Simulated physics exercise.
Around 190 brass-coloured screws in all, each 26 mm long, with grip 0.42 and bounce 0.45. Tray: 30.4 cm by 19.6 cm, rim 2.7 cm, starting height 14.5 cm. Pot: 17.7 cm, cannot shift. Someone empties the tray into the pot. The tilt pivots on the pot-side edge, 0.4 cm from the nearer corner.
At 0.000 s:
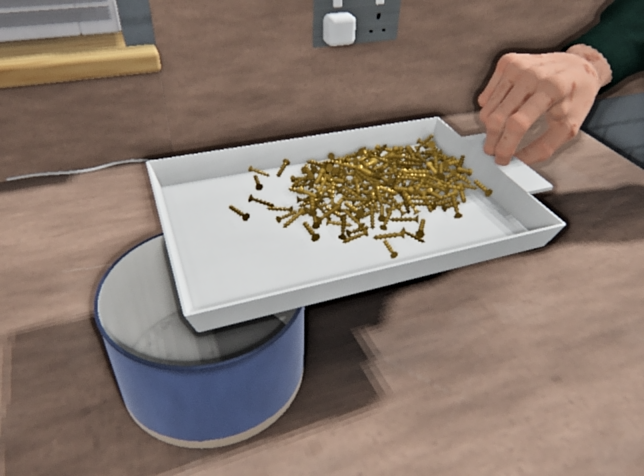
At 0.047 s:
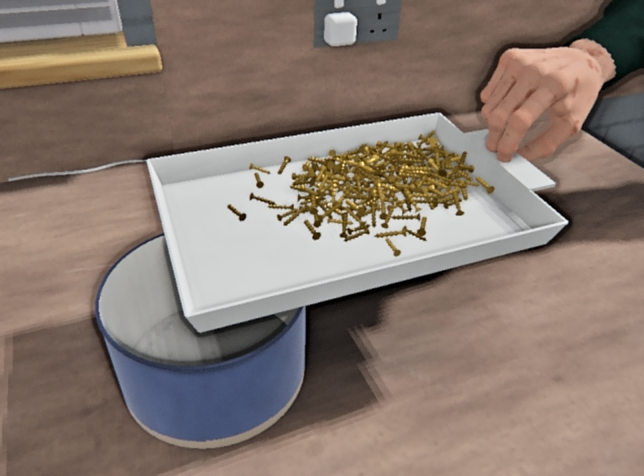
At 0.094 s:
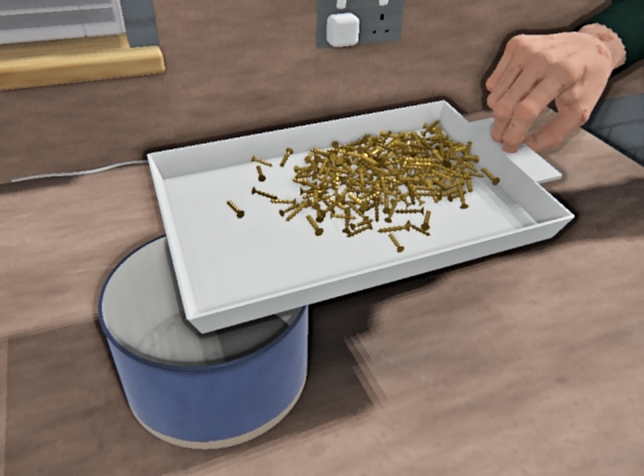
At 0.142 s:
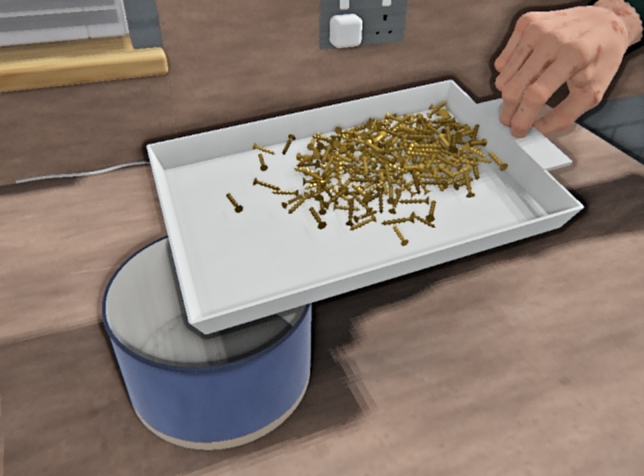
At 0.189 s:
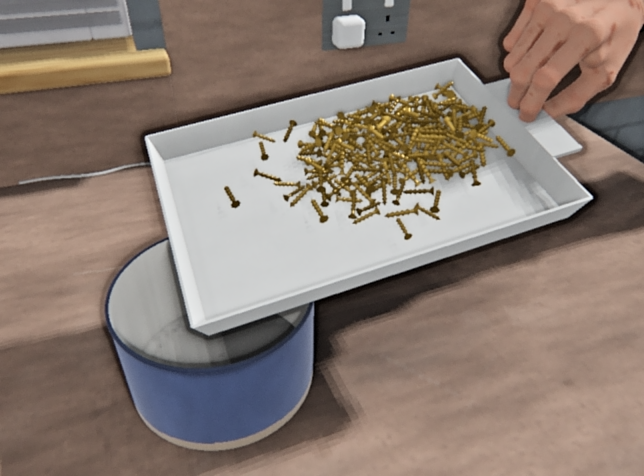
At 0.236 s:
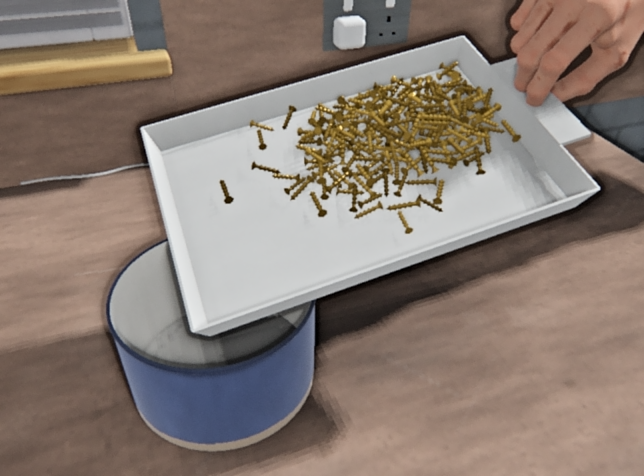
Brass-coloured screws lying heaped in a white tray as a hand raises its right side, tilting it above a blue pot.
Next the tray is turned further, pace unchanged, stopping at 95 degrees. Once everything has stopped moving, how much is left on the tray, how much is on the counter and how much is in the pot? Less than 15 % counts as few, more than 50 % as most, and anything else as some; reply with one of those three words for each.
Here it is: Tray: Few, counter: Most, pot: Few.
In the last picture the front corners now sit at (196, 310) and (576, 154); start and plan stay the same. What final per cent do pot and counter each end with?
That works out as pot 50 and counter 50.
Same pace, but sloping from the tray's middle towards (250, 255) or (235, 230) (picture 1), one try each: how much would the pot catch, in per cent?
Around 5 % for the first direction, around 45 % for the second.
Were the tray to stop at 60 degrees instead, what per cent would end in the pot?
I'd expect some 0 per cent in the pot.
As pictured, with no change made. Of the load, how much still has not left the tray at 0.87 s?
Roughly 50 percent of the load, I'd say.
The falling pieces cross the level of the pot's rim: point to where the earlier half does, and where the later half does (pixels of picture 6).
Roughly (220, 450) to start, and after that (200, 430).
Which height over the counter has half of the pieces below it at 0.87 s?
Roughly 16 centimetres, give or take.
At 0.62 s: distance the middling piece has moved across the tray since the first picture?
Displacement on the tray: About 11 cm.
After 0.62 s, tilt 55 degrees; the tray holds 100 %, the pot 0 %.
After 0.87 s, tilt 80 degrees; the tray holds 50 %, the pot 0 %.
Then, at 1.23 s, tilt 95 degrees; the tray holds 0 %, the pot 0 %.
By 1.8 s all is still; tray 0 %, counter 100 %, pot 0 %.
